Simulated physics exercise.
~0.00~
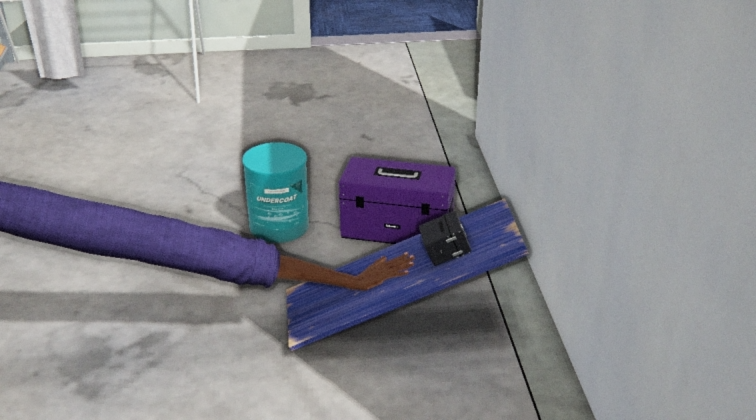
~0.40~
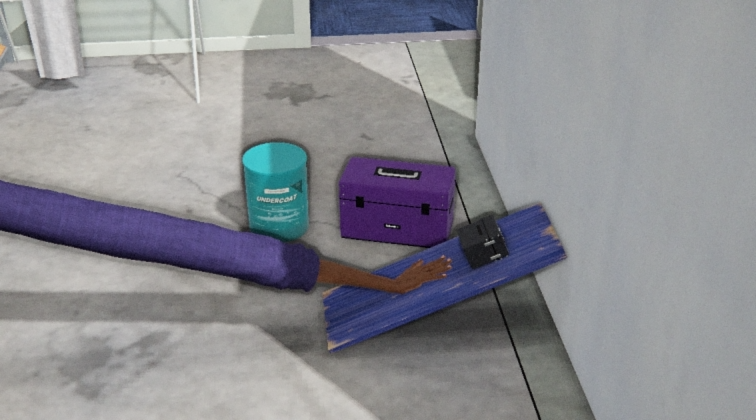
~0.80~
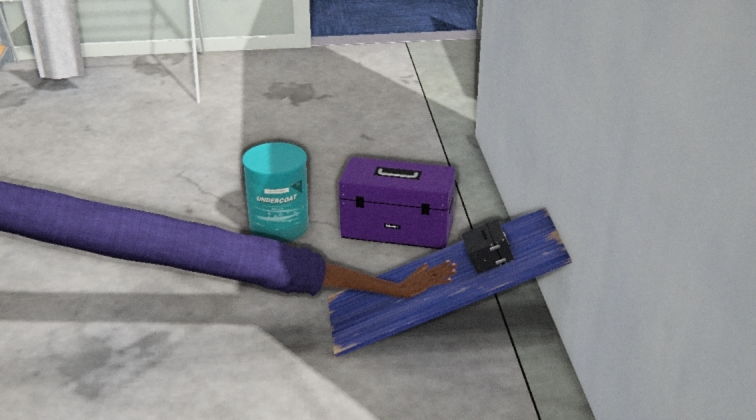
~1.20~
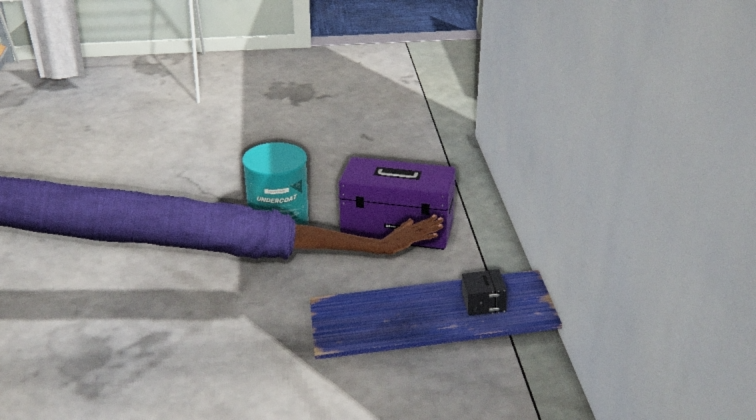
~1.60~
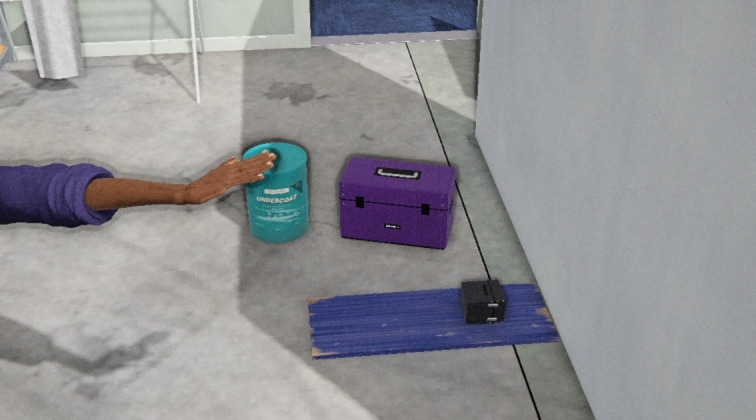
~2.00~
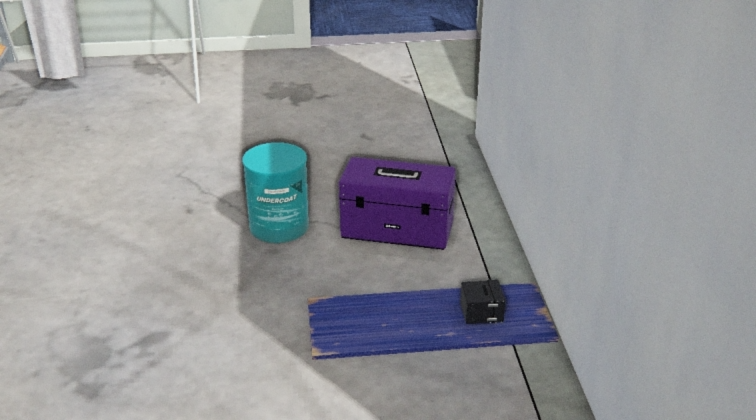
A purple-sleeved arm moved a blue board to the right, with a small black box on it, near a wall beside a purple toolbox and turquoise pail. The hand let go and drew back, and the board slipped down and ended lying on the floor.
